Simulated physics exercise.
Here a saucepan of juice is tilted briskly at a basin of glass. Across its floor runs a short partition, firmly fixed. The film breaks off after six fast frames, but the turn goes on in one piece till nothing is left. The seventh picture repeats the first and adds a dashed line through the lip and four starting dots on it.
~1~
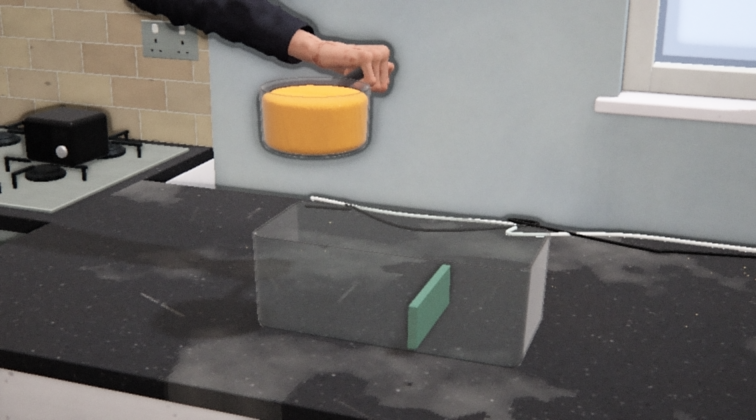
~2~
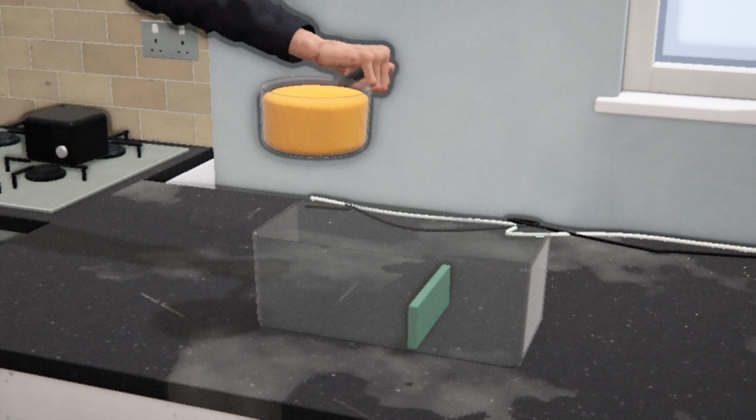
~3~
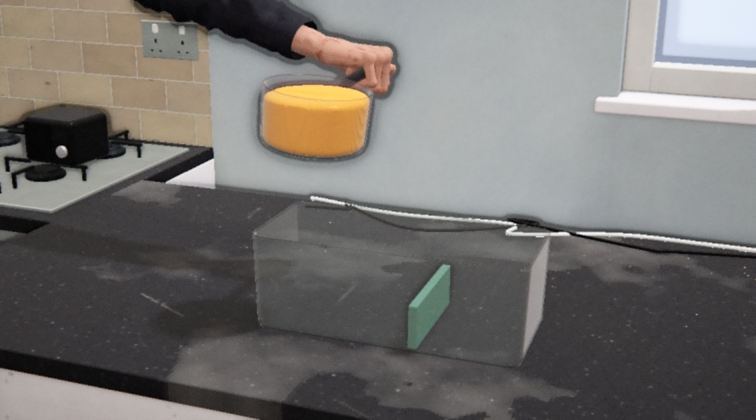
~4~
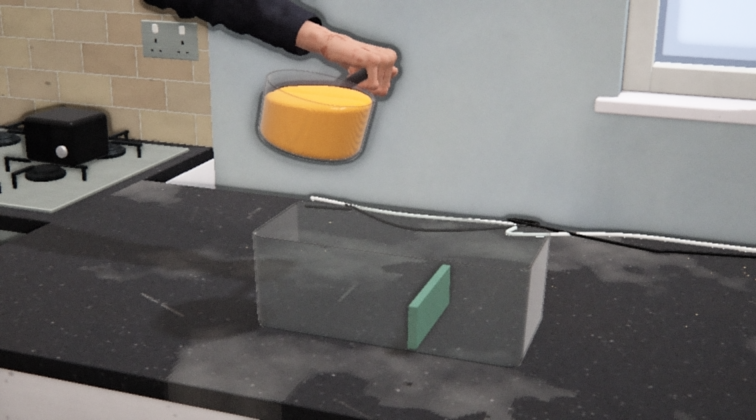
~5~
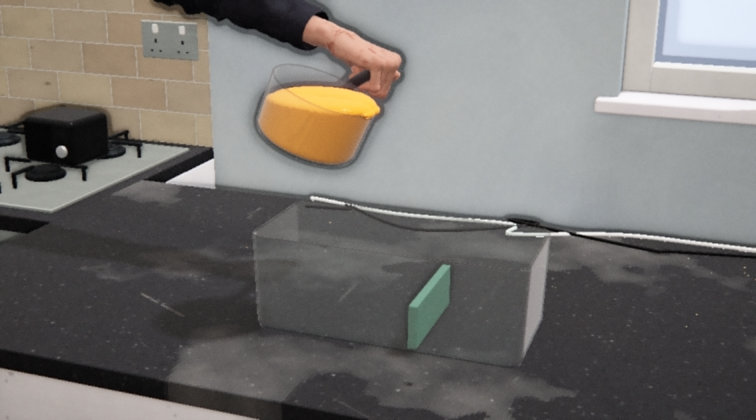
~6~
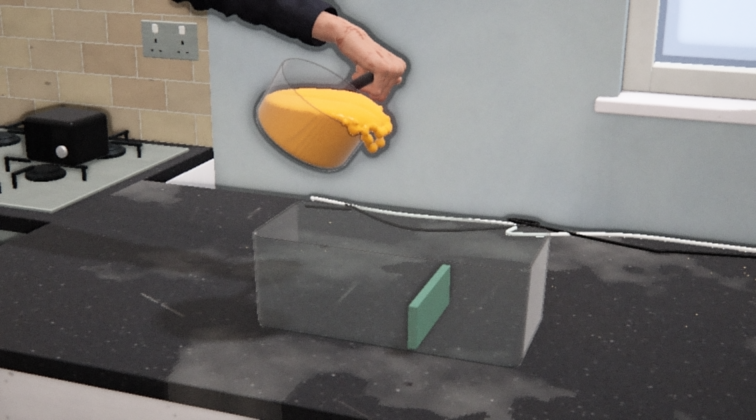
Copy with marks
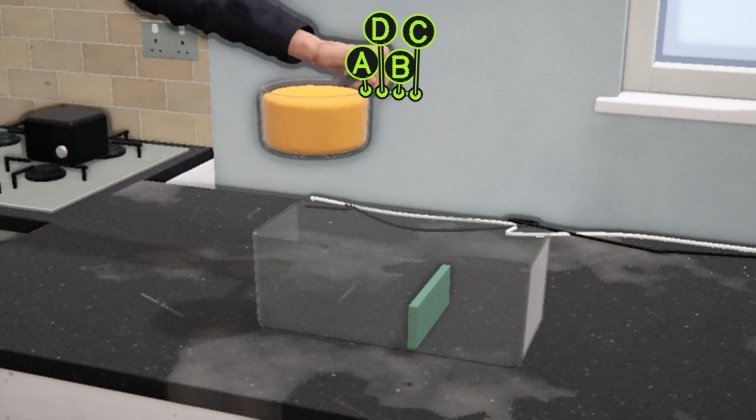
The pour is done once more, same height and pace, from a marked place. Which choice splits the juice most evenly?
Take D.
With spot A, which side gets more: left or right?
The left side.
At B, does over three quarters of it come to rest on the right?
No, it does not.
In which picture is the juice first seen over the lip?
Picture 5.
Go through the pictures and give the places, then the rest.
In the first picture, upright, lip at (365, 90); basin from (260, 324) to (523, 367); top of the wall at (431, 285); nothing has left yet.
In the second picture, upright, lip at (365, 91); nothing has left yet.
In the third picture, tipped about 6°, lip at (367, 96); nothing has left yet.
In the fourth picture, tipped about 13°, lip at (369, 103); nothing has left yet.
In the fifth picture, tipped about 22°, lip at (371, 113); juice is over the lip, down to (371, 113).
In the sixth picture, tipped about 34°, lip at (371, 124); juice is over the lip, down to (376, 147).
On the marked copy, A at (365, 90); B at (398, 92); C at (415, 94); D at (382, 91).
For spot A, about 73 % ends left of the wall and 23 % right of it; 3 % is lost outside.
For spot B, about 31 % ends left of the wall and 68 % right of it.
For spot C, about 22 % ends left of the wall and 77 % right of it.
For spot D, about 51 % ends left of the wall and 49 % right of it.
